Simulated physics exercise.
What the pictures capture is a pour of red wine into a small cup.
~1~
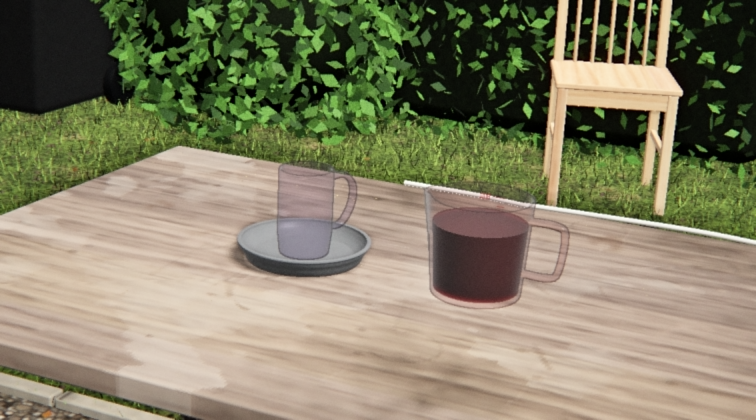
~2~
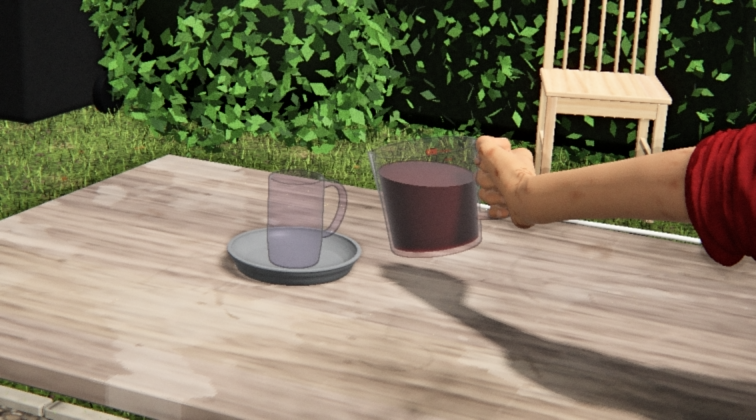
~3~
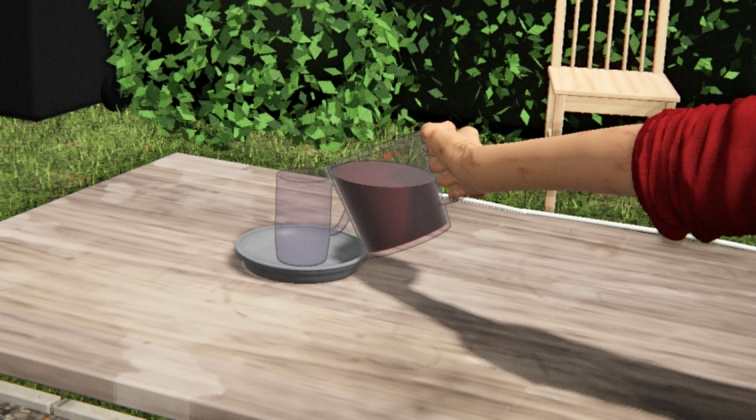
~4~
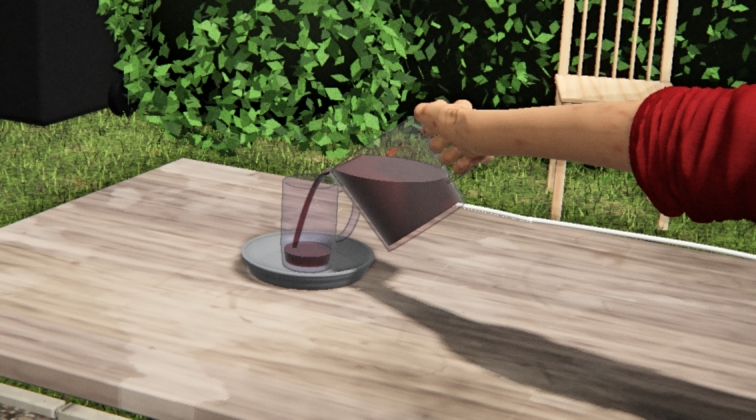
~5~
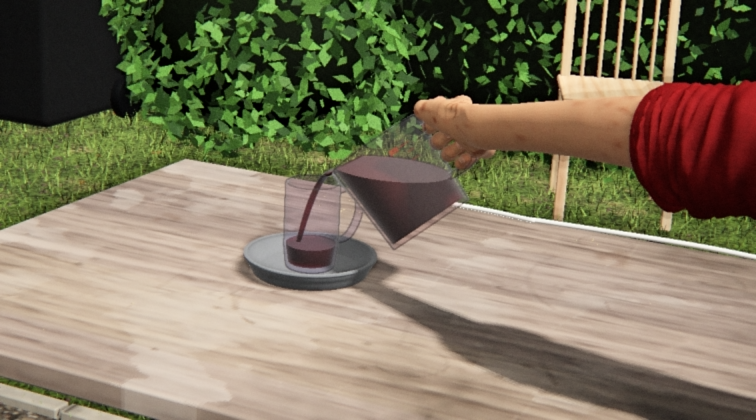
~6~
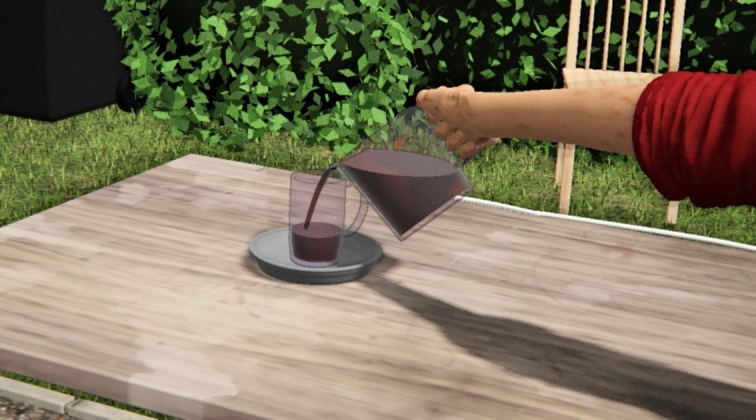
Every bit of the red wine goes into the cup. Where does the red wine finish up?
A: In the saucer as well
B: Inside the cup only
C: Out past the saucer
Answer: C.
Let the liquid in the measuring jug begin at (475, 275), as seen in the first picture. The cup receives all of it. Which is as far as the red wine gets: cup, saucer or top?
Outcome: No overflow.
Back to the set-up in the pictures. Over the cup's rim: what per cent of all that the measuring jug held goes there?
Near 55 percent.
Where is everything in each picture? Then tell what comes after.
In the first frame, nothing is moving yet; measuring jug (479, 242) about two thirds full; cup (305, 208) empty; saucer (274, 263) dry.
In the second frame, the measuring jug is picked up; measuring jug about two thirds full, surface at (428, 174); cup (295, 216) empty.
In the third frame, the measuring jug leans over the cup; measuring jug (391, 193) tipped 25° with all of its load; cup (303, 214) empty.
In the fourth frame, the red wine is flowing; measuring jug (399, 183) tipped 40° with nearly all of its load; cup nearly empty, surface at (308, 250).
In the fifth frame, the red wine is flowing; measuring jug (402, 181) tipped 40° with nearly all of its load; cup (312, 221) about a quarter full.
In the sixth frame, the red wine is flowing; measuring jug (407, 173) tipped 45° with nearly all of its load; cup about a third full, surface at (317, 231); saucer (286, 271) dry.
Next, the cup is full to the brim; the saucer is wet, with room to spare.
After that, the cup is full to the brim; the saucer is full and running over.
Finally, the cup is full to the brim; the saucer is full and running over.
